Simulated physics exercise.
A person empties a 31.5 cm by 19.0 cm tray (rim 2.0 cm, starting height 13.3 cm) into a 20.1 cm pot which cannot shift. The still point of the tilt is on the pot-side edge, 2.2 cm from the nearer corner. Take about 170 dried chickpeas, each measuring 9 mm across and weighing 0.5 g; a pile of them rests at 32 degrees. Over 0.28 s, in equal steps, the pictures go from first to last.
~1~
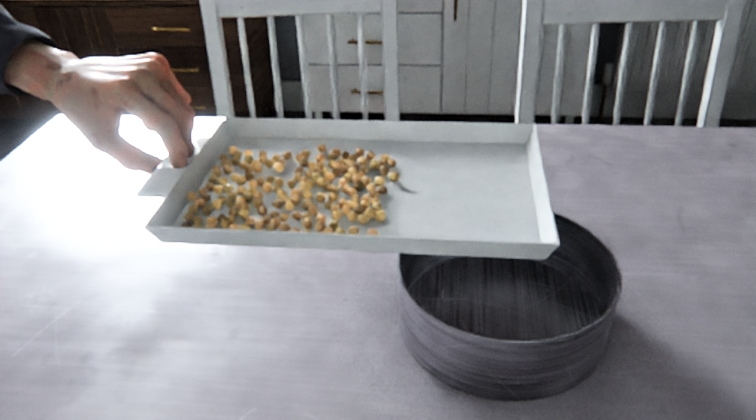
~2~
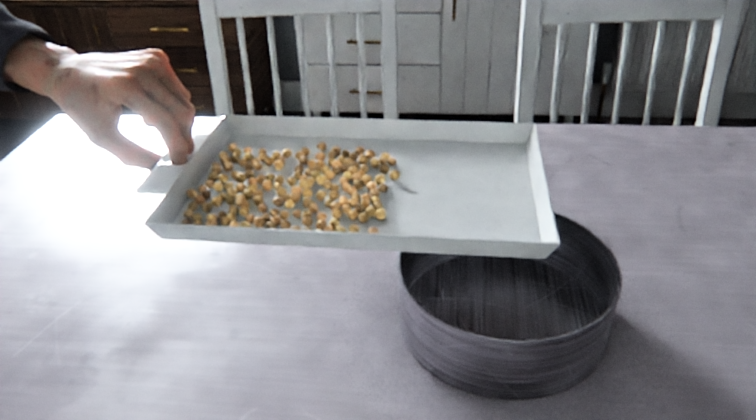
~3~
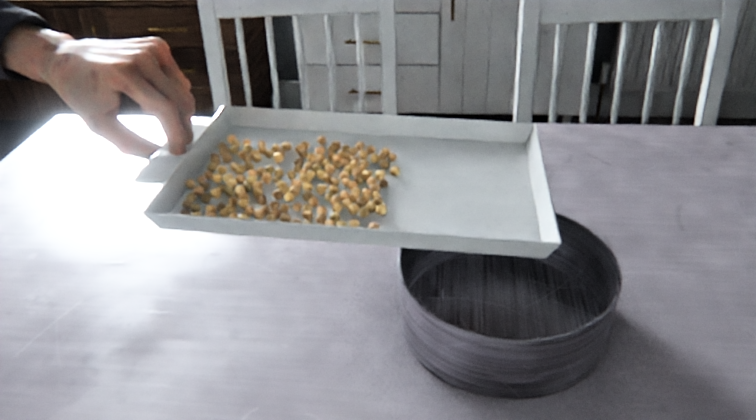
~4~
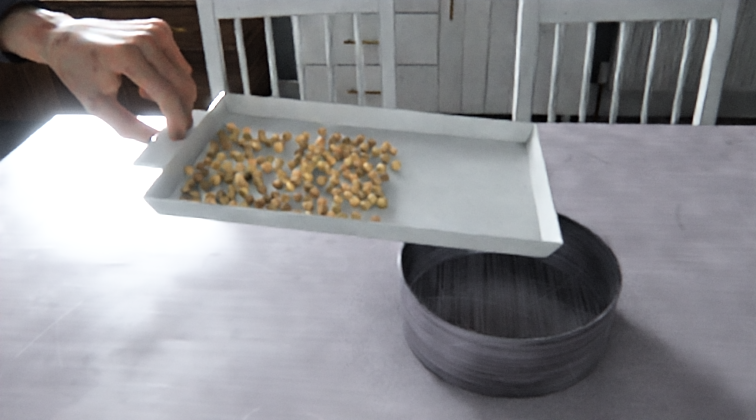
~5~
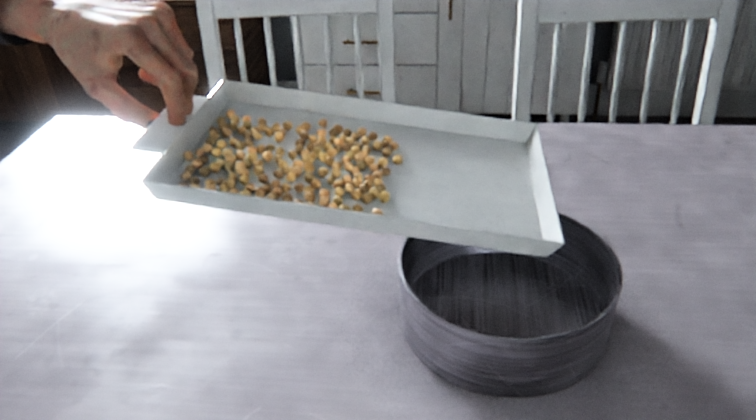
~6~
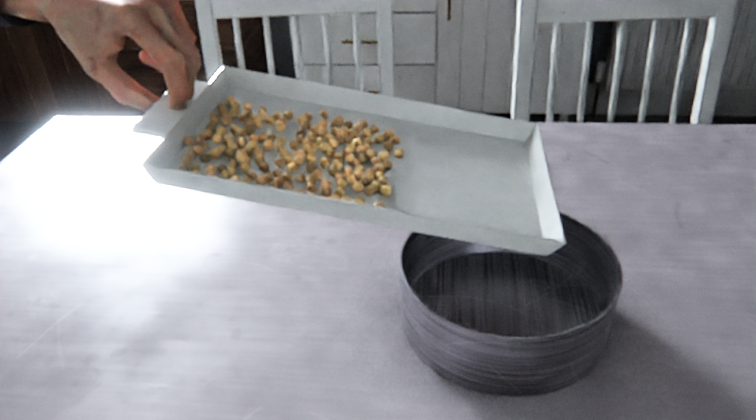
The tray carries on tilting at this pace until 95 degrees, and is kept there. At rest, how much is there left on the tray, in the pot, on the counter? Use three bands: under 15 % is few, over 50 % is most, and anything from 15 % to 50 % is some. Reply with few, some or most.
Tray: Few, pot: Most, counter: Some.
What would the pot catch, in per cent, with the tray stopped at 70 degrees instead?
Share in the pot: Around 5 %.
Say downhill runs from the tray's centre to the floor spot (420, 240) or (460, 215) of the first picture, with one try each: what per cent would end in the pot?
That would be close to 25 per cent and then close to 50 per cent.
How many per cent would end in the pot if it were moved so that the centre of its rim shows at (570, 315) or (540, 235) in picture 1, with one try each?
The shares would be near 55 and 85 per cent respectively.
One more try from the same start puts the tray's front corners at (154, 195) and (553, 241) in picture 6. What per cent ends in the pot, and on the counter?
Pot 25 % / counter 75 %.
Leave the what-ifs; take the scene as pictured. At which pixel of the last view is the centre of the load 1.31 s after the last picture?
Roughly (543, 185).
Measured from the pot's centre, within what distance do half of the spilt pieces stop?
That comes to near 16 cm.
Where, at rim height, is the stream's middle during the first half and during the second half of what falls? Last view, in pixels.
First near (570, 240), then at (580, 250).
Then, 0.79 s after the last picture, tilt 50 degrees; the tray holds 95 %, the pot 0 %.
Then, 1.31 s after the last picture, tilt 76 degrees; the tray holds 90 %, the pot 5 %.
Then, 1.90 s after the last picture, tilt 95 degrees; the tray holds 0 %, the pot 75 %.
In the end, tray 0 %, pot 75 %, counter 25 %.
